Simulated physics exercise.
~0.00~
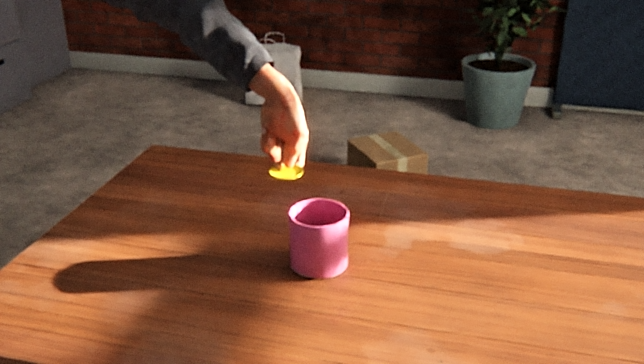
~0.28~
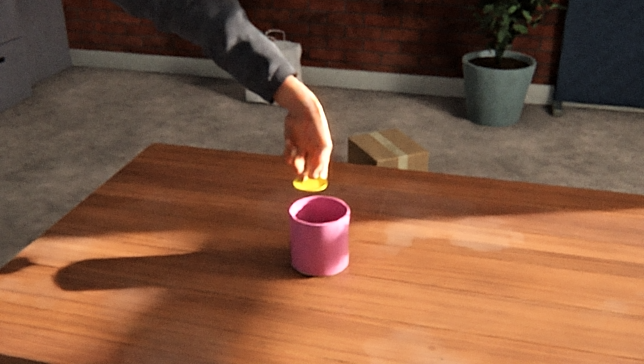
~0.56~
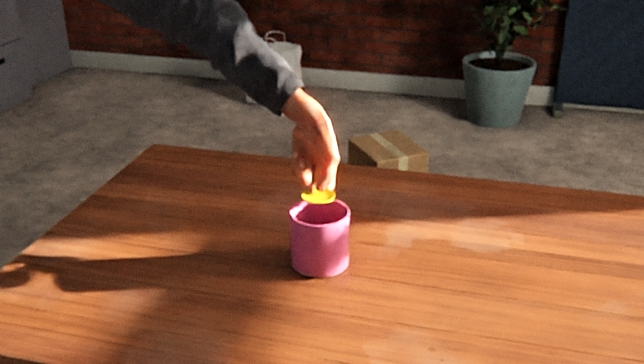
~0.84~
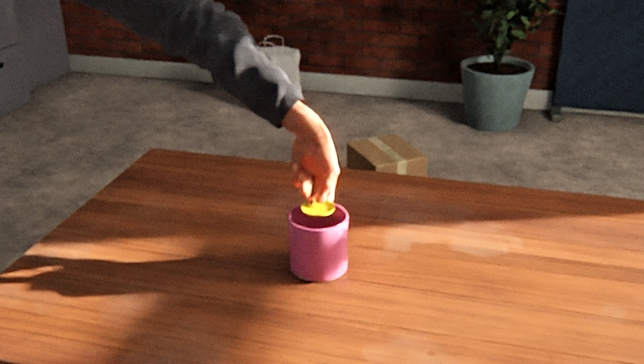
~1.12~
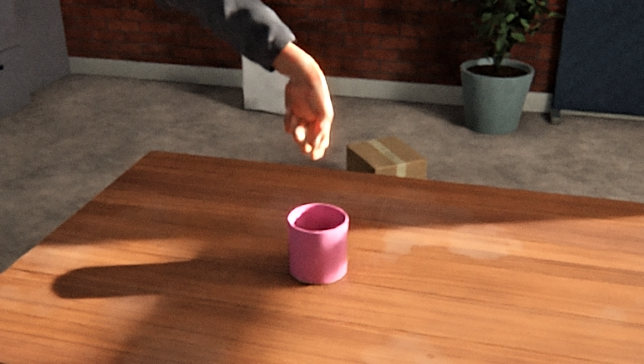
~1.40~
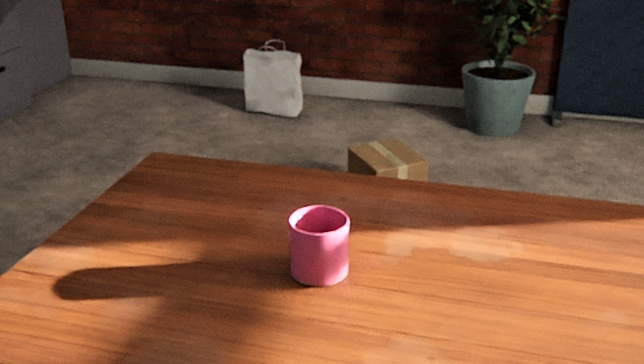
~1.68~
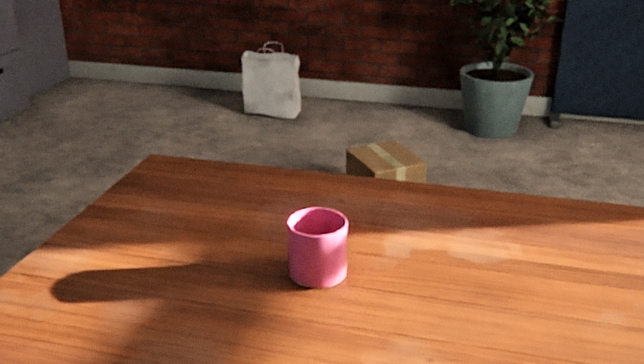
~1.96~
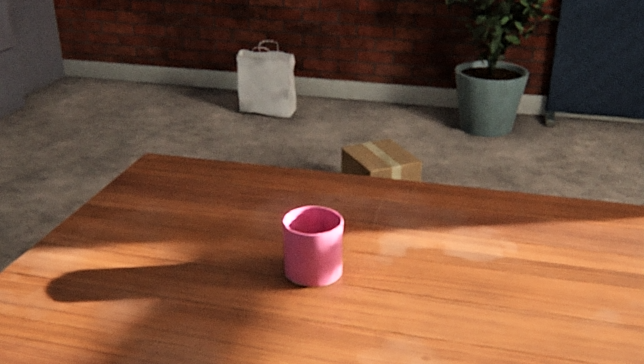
On a wooden table, a hand lowering a small yellow disc into a pink cup, letting it drop inside, then withdrawing.
